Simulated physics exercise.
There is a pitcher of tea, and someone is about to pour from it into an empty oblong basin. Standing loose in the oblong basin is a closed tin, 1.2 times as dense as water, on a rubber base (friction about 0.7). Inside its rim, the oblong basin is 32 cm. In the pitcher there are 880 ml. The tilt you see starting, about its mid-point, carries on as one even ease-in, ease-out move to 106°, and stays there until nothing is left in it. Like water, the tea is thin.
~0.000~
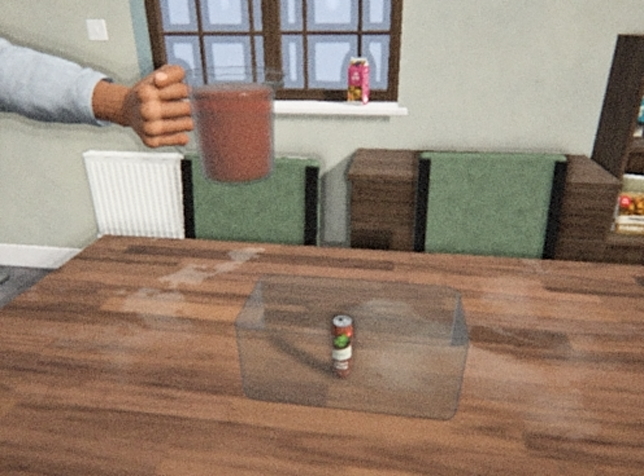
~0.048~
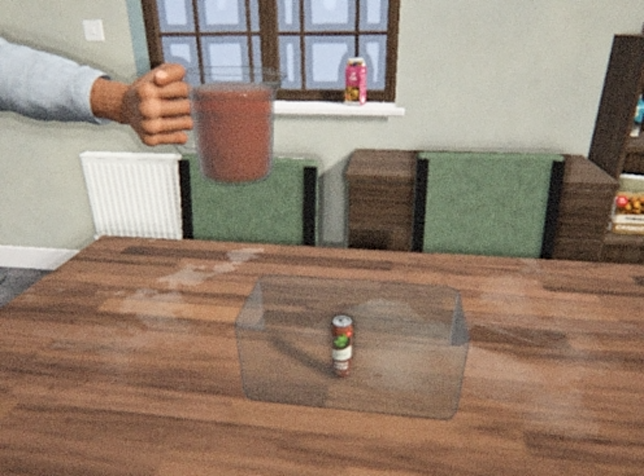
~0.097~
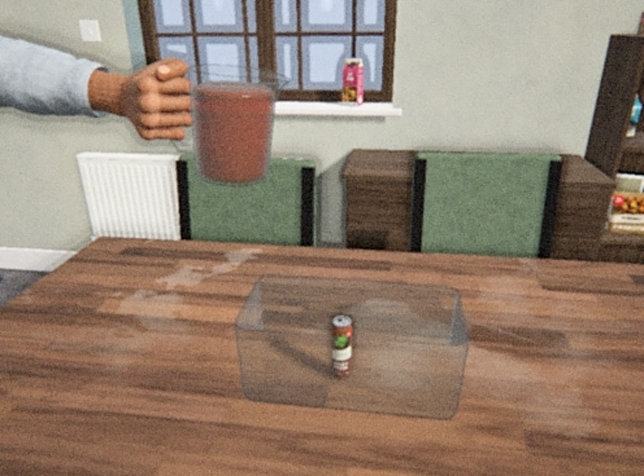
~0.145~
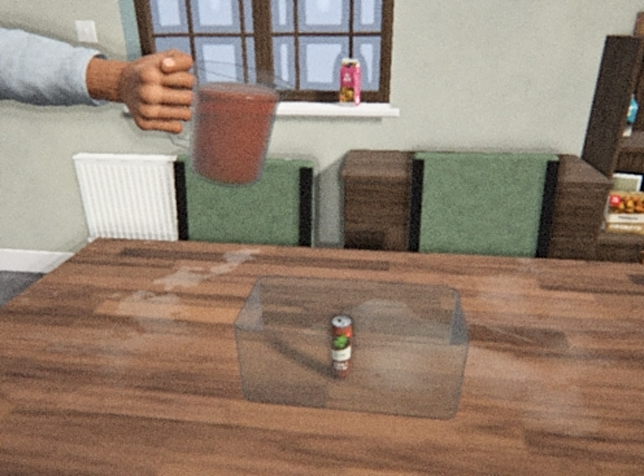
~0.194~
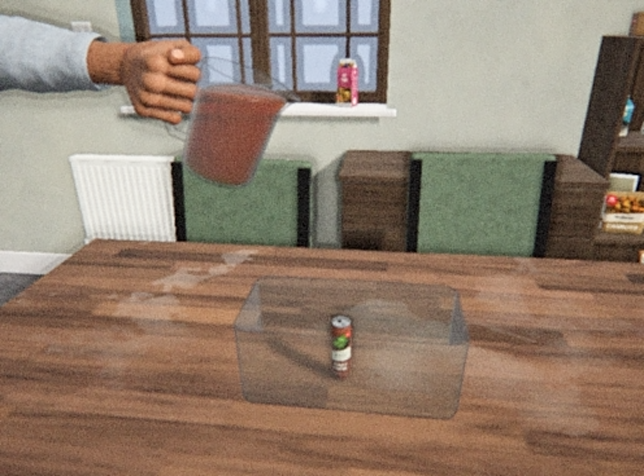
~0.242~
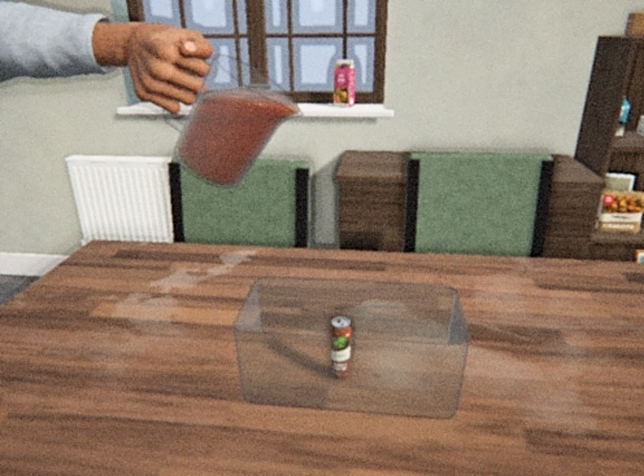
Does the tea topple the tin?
It stays on its base.
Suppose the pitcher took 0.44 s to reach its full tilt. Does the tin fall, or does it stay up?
In that case the tin stays vertical.
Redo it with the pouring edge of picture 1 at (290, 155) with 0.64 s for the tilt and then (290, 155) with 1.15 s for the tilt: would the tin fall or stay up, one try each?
The tin overturns the first time and overturns the second time.
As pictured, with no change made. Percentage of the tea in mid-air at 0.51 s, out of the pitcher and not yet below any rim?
It comes to about 36 percent.
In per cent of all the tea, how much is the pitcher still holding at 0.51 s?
I'd estimate some 60 % remains.
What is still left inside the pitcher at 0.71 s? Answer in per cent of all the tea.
Near 16 percent, more or less.
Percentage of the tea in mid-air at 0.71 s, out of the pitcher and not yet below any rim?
About 34 per cent.
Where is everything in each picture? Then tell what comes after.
The first picture shows tilt 0°; pouring edge (286, 73); surface from (195, 87) to (274, 89); the oblong basin's rim runs from (248, 299) to (464, 316); the tin's top is at (342, 324).
The second picture shows tilt 1°; pouring edge (287, 74); surface from (195, 87) to (274, 90).
The third picture shows tilt 6°; pouring edge (291, 79); surface from (196, 86) to (276, 92).
The fourth picture shows tilt 13°; pouring edge (295, 88); surface from (199, 86) to (281, 93).
The fifth picture shows tilt 22°; pouring edge (300, 100); surface from (198, 101) to (288, 97).
The sixth picture shows tilt 33°; pouring edge (304, 114); surface from (193, 113) to (297, 104).
After 0.51 s the tilt is 96° and 60 per cent is still to pour; the tin stands where it began.
After 0.71 s the tilt is 106° and 17 per cent is still to pour; the tin stands where it began.
After 0.92 s the tilt is 106° and 2 per cent is still to pour; the tin stands where it began.
After 1.14 s the tilt is 106° and 0 per cent is still to pour; the tin stands where it began.
In the end the tin stands where it began.
